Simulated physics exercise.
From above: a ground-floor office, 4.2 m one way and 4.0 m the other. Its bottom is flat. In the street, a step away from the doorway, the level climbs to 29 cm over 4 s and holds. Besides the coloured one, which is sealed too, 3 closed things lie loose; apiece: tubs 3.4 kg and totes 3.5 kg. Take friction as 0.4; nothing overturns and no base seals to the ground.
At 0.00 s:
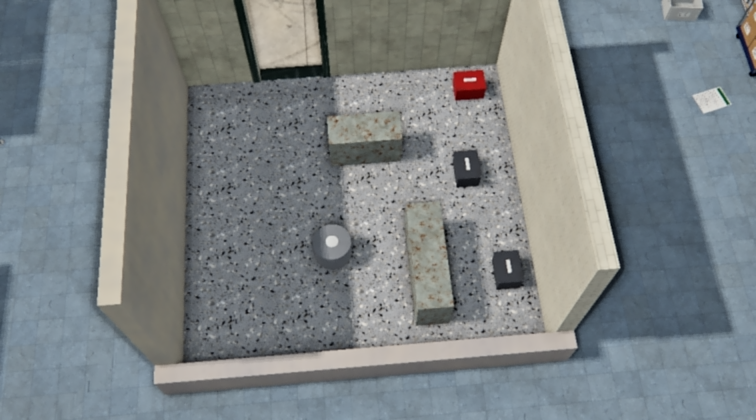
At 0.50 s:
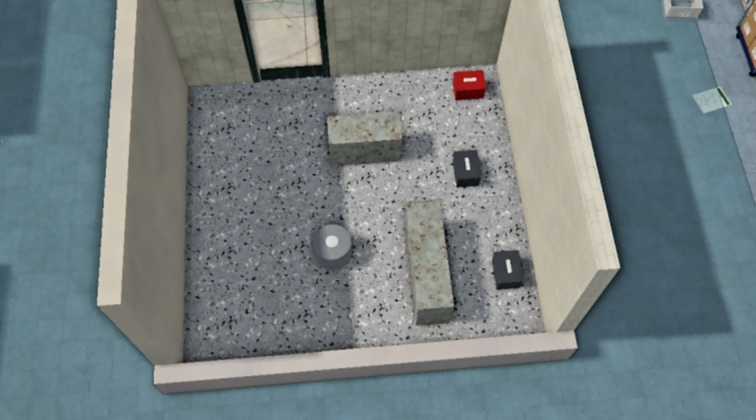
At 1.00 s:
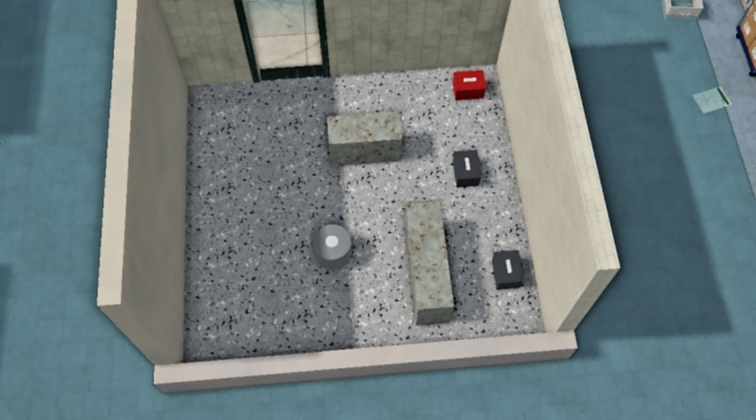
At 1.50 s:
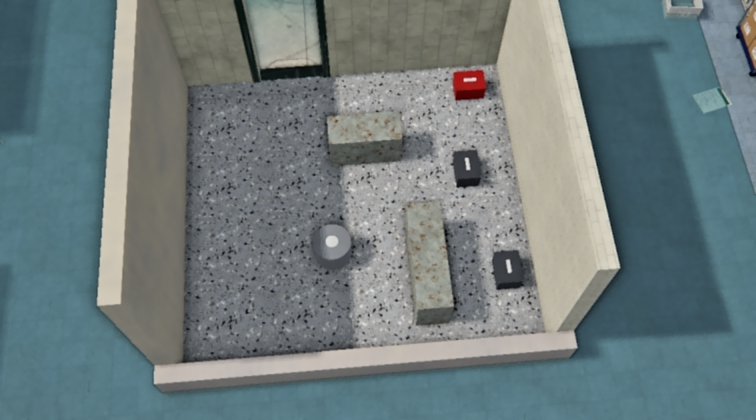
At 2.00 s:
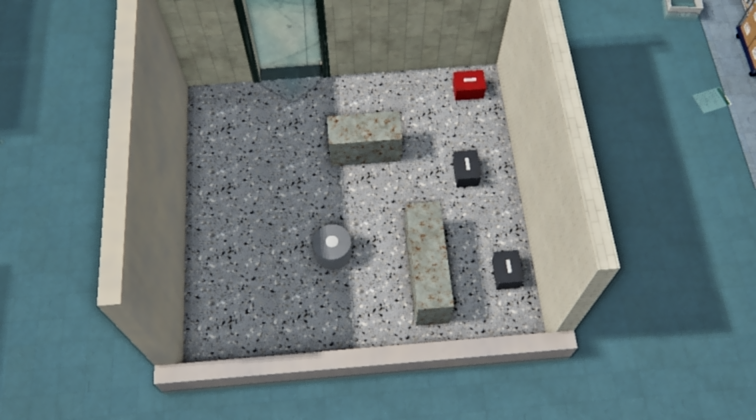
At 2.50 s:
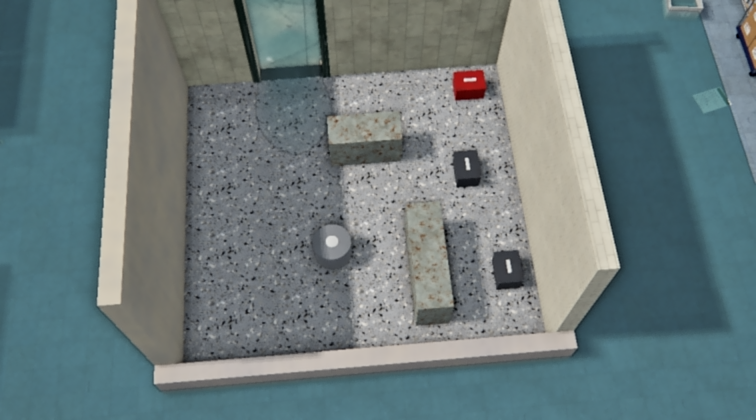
A roofless ground-floor office with pale walls and a speckled floor is seen from high above, with paved street around it. Inside, a red box sits by the back right corner, two dark boxes stand down the right side, and two mottled blocks and a round grey object rest nearer the middle. Outside, the paving turns teal under water, then a thin sheet slips through the back doorway and spreads inward, while the objects and camera stay still.
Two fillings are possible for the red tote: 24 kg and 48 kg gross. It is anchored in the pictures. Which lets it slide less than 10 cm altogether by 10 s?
I expect that the smaller load will do.
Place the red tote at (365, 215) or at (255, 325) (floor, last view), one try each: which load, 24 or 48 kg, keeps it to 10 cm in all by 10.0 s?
In turn: The smaller is enough; either load holds.
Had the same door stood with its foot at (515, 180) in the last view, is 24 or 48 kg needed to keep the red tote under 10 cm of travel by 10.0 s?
Then the smaller load will do.
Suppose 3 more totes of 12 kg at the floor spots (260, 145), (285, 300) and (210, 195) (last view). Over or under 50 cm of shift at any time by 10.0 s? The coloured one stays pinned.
In turn: Over, past it, more.
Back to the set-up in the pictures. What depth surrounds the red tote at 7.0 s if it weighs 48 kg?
Roughly 6 cm.
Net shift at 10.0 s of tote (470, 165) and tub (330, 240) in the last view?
In turn: 20 cm, 140 cm.
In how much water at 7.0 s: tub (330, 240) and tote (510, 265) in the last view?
Roughly 9 and 0 cm.
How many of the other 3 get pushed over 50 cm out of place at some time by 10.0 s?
I count 2.
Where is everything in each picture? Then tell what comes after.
The red tote at (470, 80) rests on the ground; 0.0 m2 under water; 0 of 4 have shifted, in the first picture.
The red tote at (470, 80), on the bottom; water covers 0.0 m2; 0 of 4 have shifted, in the second picture.
The red tote at (470, 80), on the bottom; water covers 0.0 m2; 0 of 4 have shifted, in the third picture.
The red tote at (470, 80) rests on the ground; water covers 0.0 m2; 0 of 4 have shifted, in the fourth picture.
The red tote at (470, 80) rests on the ground; water covers 0.2 m2; 0 of 4 have shifted, in the fifth picture.
The red tote at (470, 80) rests on the ground; water covers 0.9 m2; 0 of 4 have shifted, in the sixth picture.
After 3.5 s the red tote would be 0 cm from its start with 24 kg and 0 cm from its start with 48 kg; 0 cm of water round it then.
After 4.5 s the red tote would be 0 cm from its start with 24 kg and 0 cm from its start with 48 kg; 1 cm of water round it then.
After 7.0 s the red tote would be 0 cm from its start with 24 kg and 0 cm from its start with 48 kg; 6 cm of water round it then.
After 10.0 s the red tote would be 0 cm from its start with 24 kg and 0 cm from its start with 48 kg; 9 cm of water round it then.
